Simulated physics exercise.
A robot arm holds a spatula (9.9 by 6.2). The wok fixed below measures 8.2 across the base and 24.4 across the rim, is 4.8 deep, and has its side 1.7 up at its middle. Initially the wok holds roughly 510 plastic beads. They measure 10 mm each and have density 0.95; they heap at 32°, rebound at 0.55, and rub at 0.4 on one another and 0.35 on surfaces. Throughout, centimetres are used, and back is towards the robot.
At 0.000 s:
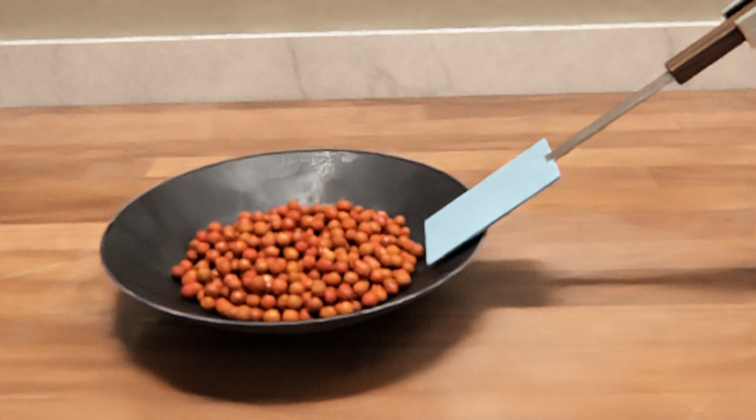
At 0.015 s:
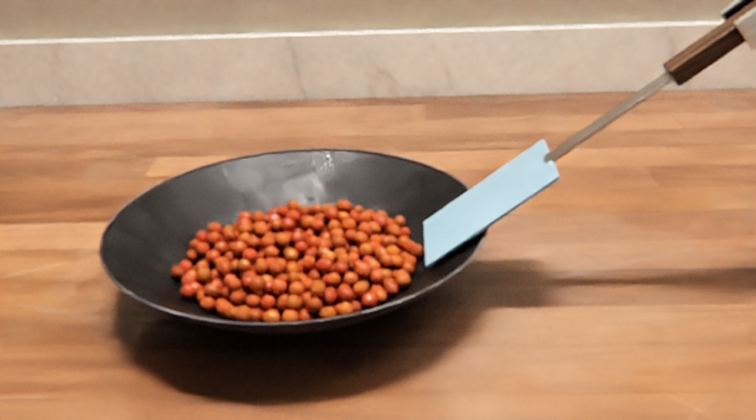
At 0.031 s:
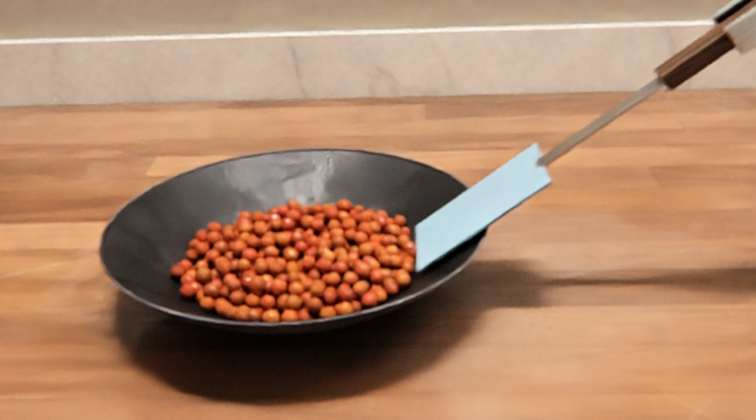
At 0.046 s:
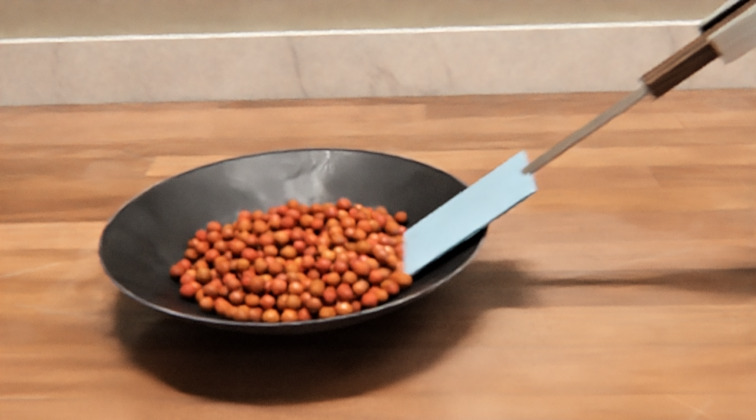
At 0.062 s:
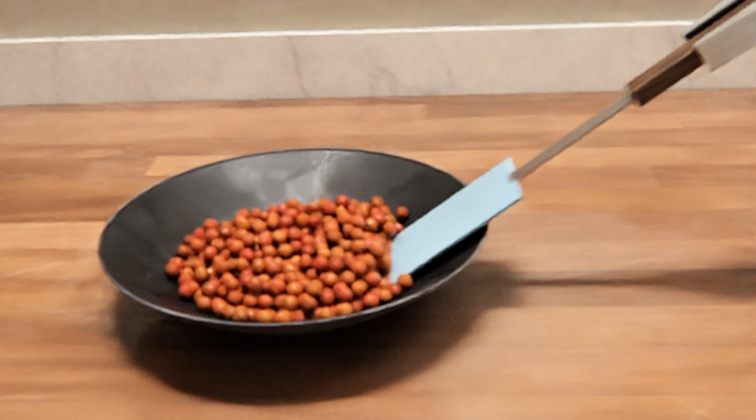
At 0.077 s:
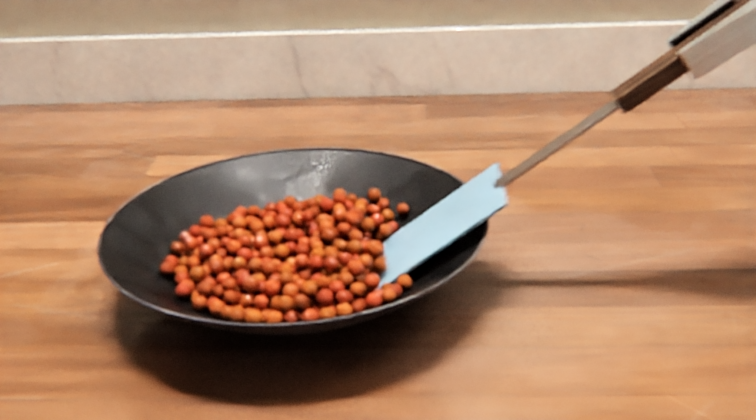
The clip shows a dark wok of orange-red beads on a wooden surface as a robot arm slides a light blue spatula slightly left and down into the wok, nudging the beads at the right edge a little leftward.
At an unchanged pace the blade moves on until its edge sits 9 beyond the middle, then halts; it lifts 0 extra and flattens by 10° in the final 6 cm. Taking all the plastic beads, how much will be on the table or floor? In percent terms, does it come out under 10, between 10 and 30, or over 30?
It comes out between 10 and 30 %.
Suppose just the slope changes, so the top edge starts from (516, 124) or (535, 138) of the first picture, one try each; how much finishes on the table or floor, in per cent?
About 20% and 25%.
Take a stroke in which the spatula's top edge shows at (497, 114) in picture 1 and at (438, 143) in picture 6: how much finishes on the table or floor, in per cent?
30 %.
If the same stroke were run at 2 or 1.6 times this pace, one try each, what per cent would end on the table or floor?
Some 45 and 35 per cent.
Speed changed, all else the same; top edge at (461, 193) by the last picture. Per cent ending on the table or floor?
Roughly 40 per cent.
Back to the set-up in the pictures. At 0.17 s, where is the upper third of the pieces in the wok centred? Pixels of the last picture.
It is centred near (230, 243).
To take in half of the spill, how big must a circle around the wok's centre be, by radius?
Roughly 20 centimetres.
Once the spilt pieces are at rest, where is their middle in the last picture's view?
(25, 278).
After 0.17 s, sloping 37°, highest piece 5 above the table; 508 in the wok.
After 0.27 s, sloping 33°, highest piece 6 above the table; 508 in the wok.
After 0.51 s, sloping 27°, highest piece 6 above the table; 409 in the wok, 95 on the table or floor, 4 on the blade or in flight.
After 1.56 s, sloping 27°, highest piece 6 above the table; 408 in the wok, 100 on the table or floor.
In the end, 408 in the wok, 100 on the table or floor. That is 20 % on the table or floor.
